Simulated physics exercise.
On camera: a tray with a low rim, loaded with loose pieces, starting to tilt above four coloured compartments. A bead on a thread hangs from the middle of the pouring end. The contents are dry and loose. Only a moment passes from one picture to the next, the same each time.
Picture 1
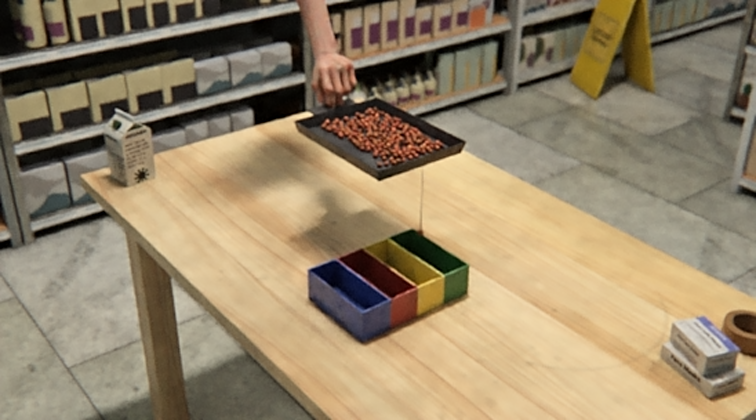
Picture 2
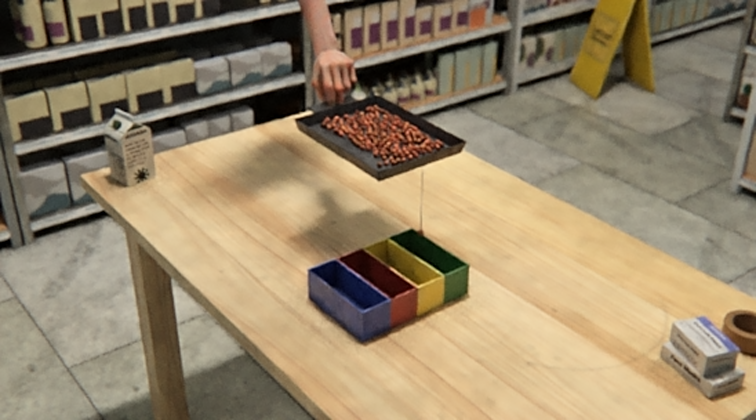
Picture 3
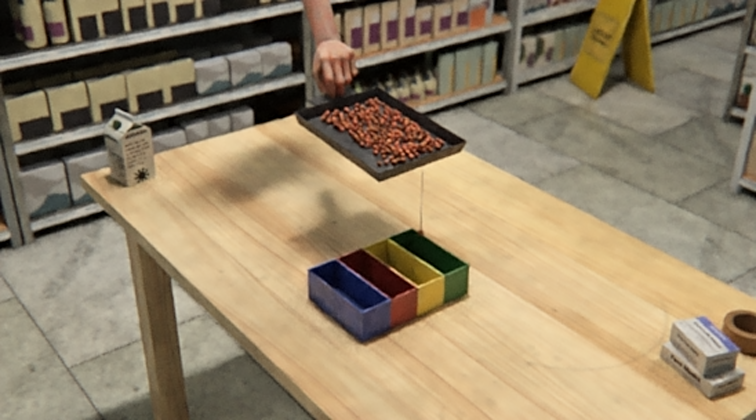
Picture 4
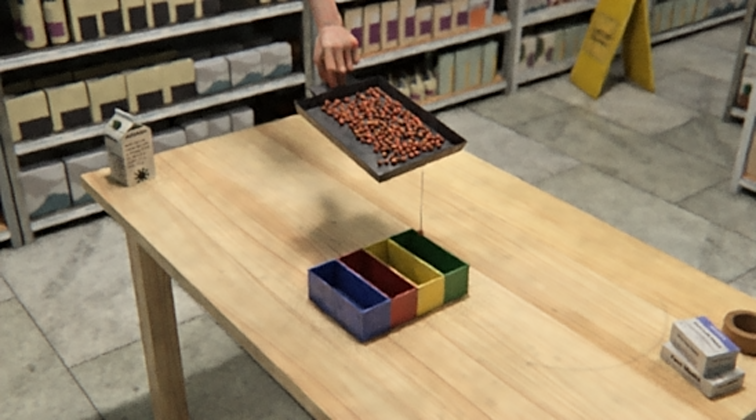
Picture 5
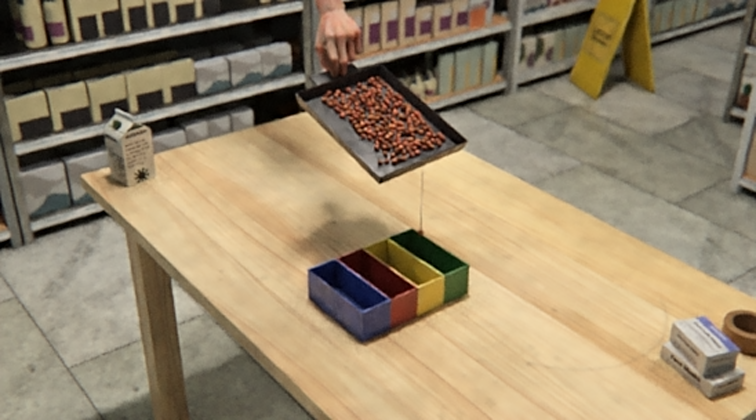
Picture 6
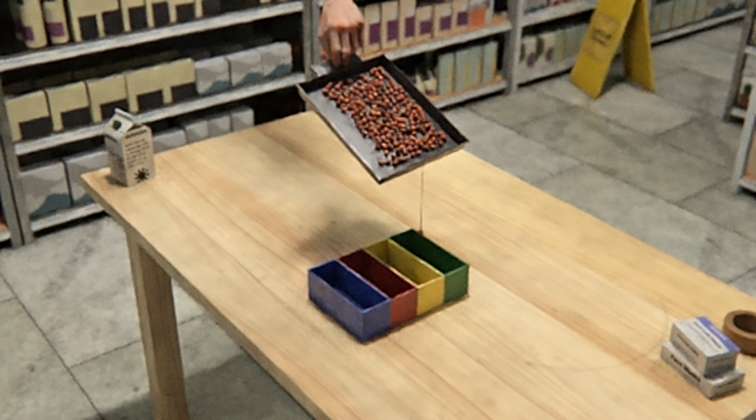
In a store aisle with stocked shelves and a grey tiled floor, a fixed view looks down on a pale wooden table. A hand holds a dark tray of reddish-brown pieces above blue, red, yellow and green compartments, with a carton at left and small boxes at right. The tray starts nearly level, then the hand gradually raises its back edge, slanting it toward the front.
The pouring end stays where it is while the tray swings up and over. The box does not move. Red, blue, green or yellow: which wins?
The yellow one ends fullest.
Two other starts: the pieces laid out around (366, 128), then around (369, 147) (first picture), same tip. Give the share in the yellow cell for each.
Near 40 % and 50 %.
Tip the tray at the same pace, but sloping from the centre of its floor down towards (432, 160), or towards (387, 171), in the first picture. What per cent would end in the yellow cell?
About 0 and 60 per cent.
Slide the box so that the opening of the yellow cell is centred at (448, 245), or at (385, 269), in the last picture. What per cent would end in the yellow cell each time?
Near 10 % and 40 %.
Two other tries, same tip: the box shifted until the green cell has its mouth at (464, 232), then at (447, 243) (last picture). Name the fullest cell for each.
One: The blue one. Two: Red.
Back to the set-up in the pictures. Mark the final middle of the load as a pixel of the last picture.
Roughly at (415, 293).
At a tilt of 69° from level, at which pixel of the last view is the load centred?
Roughly at (409, 159).
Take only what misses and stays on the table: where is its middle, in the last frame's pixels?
At about (493, 290).
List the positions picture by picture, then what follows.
Corners of the pouring end (380, 169) and (462, 141), level; middle of the load (380, 135), clay pellets; bead on its thread (421, 233); blue cell (376, 318); red cell (404, 305); yellow cell (431, 293); green cell (456, 282), in the first frame.
Corners of the pouring end (380, 169) and (462, 141), level; middle of the load (380, 133), in the second frame.
Corners of the pouring end (380, 170) and (462, 141), tipped barely, lowest at the left corner; middle of the load (381, 129), in the third frame.
Corners of the pouring end (380, 172) and (463, 140), tipped a little, lowest at the left corner; middle of the load (381, 123), in the fourth frame.
Corners of the pouring end (381, 174) and (464, 140), tipped clearly, lowest at the left corner; middle of the load (382, 117), in the fifth frame.
Corners of the pouring end (381, 176) and (464, 140), tipped clearly, lowest at the left corner; middle of the load (384, 113); blue cell (376, 318); red cell (404, 305); yellow cell (431, 293); green cell (456, 282), in the sixth frame.
Just after the last frame, tray tipped steeply; almost all on the tray; about a tenth falling or outside the box.
A moment on, tray tipped past a quarter turn; roughly a quarter on the tray; roughly a quarter in the yellow cell; about a tenth in the red cell; about a tenth in the green cell; roughly a third falling or outside the box.
Further on, tray tipped past a quarter turn; roughly half in the yellow cell; roughly a quarter in the red cell; roughly a quarter in the green cell; just a few in the blue cell; about a tenth falling or outside the box.
When it is over, tray tipped past a quarter turn; roughly half in the yellow cell; roughly a quarter in the red cell; roughly a quarter in the green cell; just a few in the blue cell; about a tenth outside the box.
